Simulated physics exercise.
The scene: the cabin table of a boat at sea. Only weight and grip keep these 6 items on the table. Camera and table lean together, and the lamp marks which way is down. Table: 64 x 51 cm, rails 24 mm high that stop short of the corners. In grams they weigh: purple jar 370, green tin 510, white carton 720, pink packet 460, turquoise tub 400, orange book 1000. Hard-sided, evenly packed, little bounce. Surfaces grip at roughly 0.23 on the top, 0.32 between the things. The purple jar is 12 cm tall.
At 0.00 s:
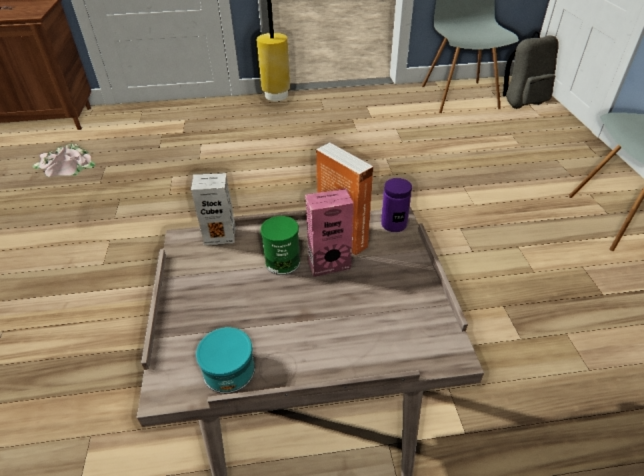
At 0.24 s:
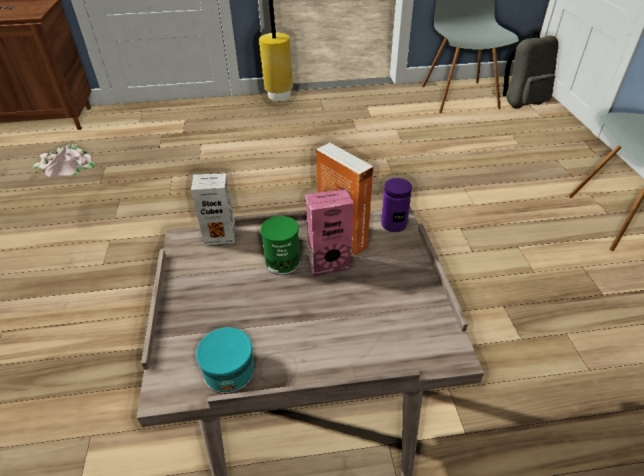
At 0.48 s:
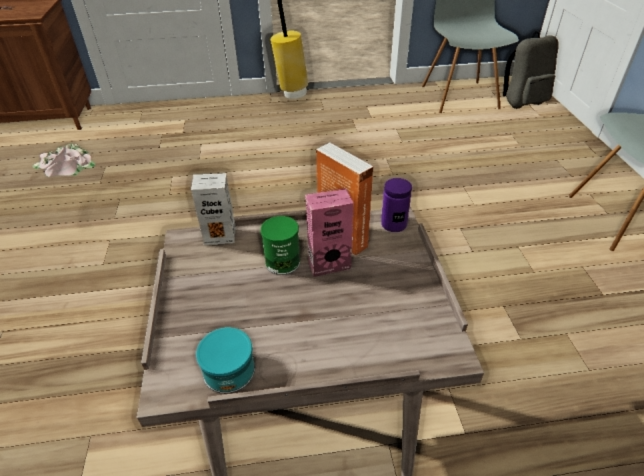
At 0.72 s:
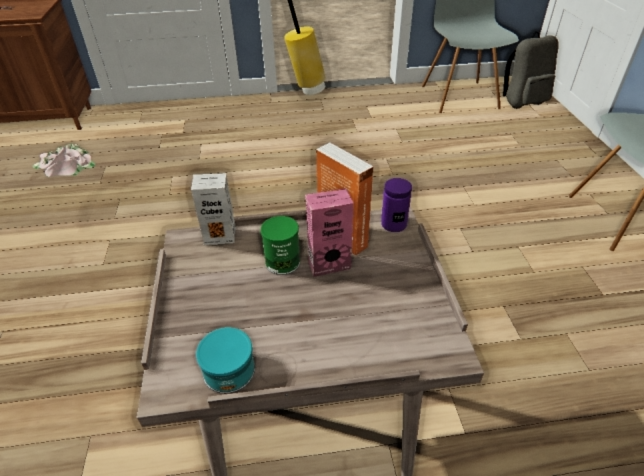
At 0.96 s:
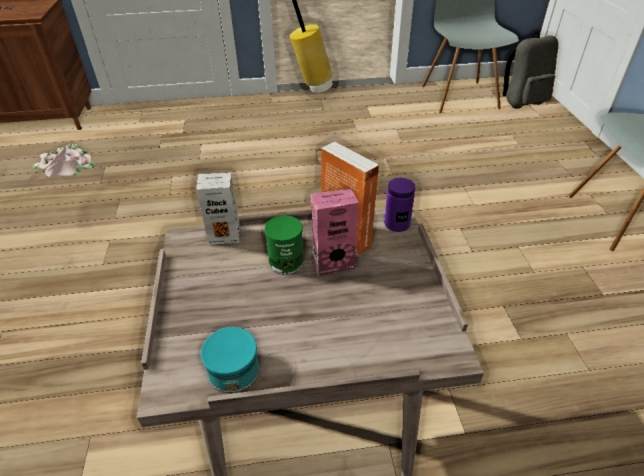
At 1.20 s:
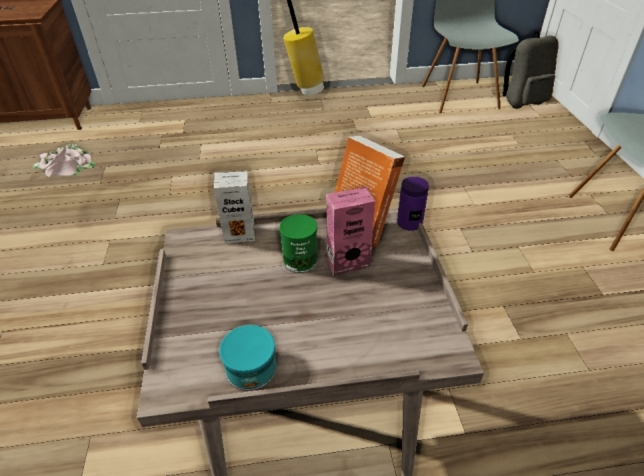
A yellow hanging object swung to the right beyond a low wooden table, then the jars, tub, carton and packet on the table slid slightly right together, and the orange book leaned over rightward.
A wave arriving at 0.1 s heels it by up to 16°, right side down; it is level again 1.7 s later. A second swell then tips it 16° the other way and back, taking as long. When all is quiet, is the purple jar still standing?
The purple jar tips over.
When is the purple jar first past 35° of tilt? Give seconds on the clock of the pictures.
At about 1.4 s.
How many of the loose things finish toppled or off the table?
2 of them.
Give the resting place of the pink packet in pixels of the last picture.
Near (321, 238).
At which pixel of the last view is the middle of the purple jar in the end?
Near (519, 343).
After 1.60 s, heel 2°, right side down; purple jar and orange book now off the table; white carton slid 9 cm; green tin slid 7 cm.
After 2.00 s, heel 2°, left side down; white carton slid 9 cm; green tin slid 7 cm; turquoise tub slid 7 cm.
At rest (4.0 s), off the table and tipped over, purple jar and orange book; the other 4 in place, give or take 5 cm. In the last view, purple jar near (519, 343).
